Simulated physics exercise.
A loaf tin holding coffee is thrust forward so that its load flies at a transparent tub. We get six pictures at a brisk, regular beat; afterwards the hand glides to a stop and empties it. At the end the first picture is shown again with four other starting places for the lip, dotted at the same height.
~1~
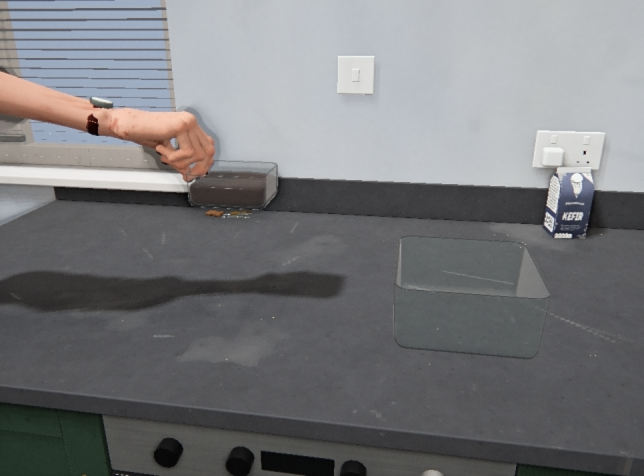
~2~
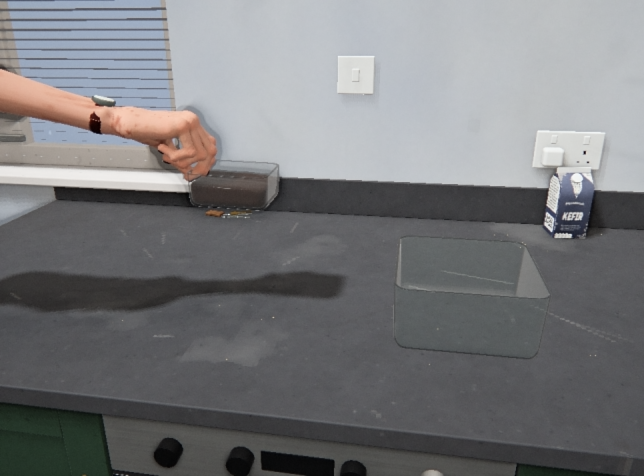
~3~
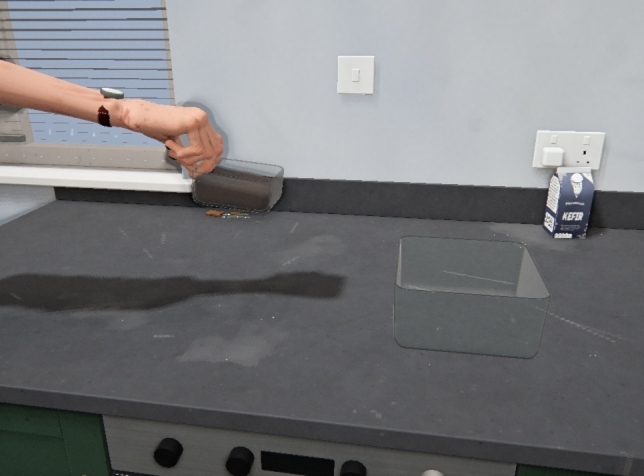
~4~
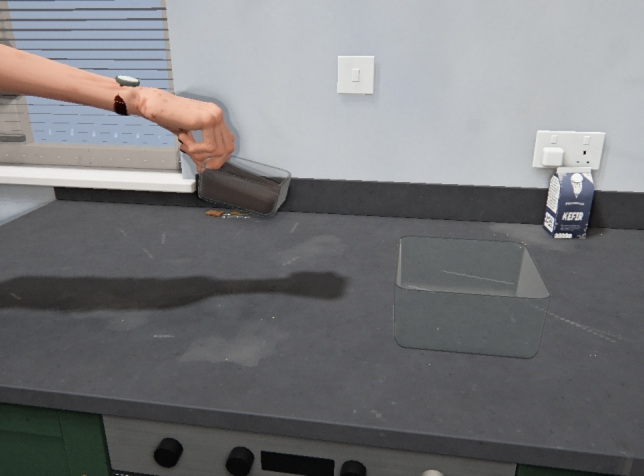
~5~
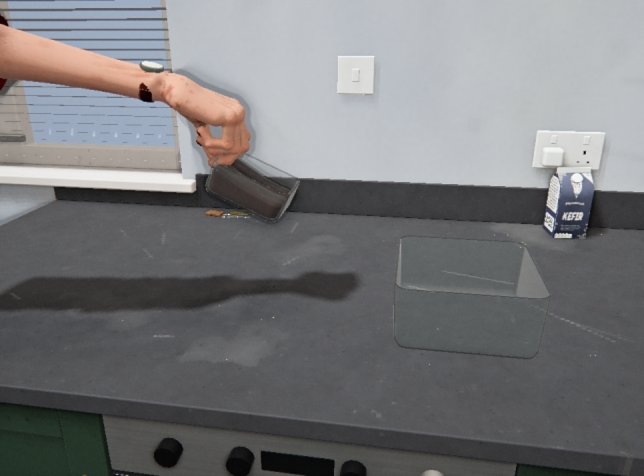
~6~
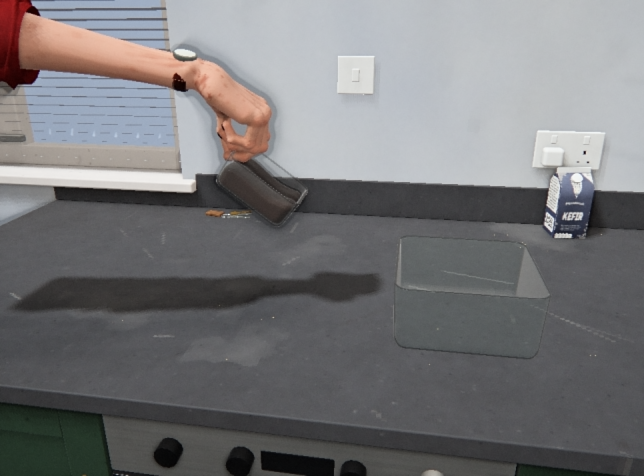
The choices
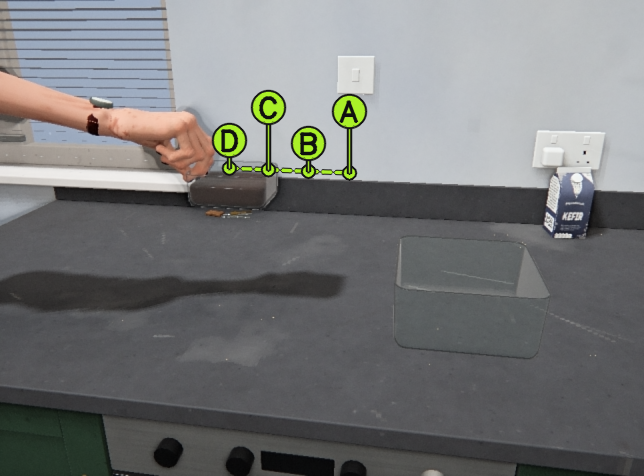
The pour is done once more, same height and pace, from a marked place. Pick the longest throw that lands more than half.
Take B.
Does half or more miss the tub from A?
No, that is safe.
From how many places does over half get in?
Two of the four.
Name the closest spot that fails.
C it is.
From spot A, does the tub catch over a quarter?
Yes, clearly.
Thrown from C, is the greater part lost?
Yes, it does.
In lime, A at (349, 173); B at (308, 171); C at (268, 169); D at (229, 168).
If A is chosen, about 85 % lands in the tub, 4 % falls short and 11 % goes beside or beyond.
If B is chosen, about 79 % lands in the tub, 8 % falls short and 13 % goes beside or beyond.
If C is chosen, about 8 % lands in the tub, 87 % falls short and 5 % goes beside or beyond.
If D is chosen, about 0 % lands in the tub, 96 % falls short and 4 % goes beside or beyond.
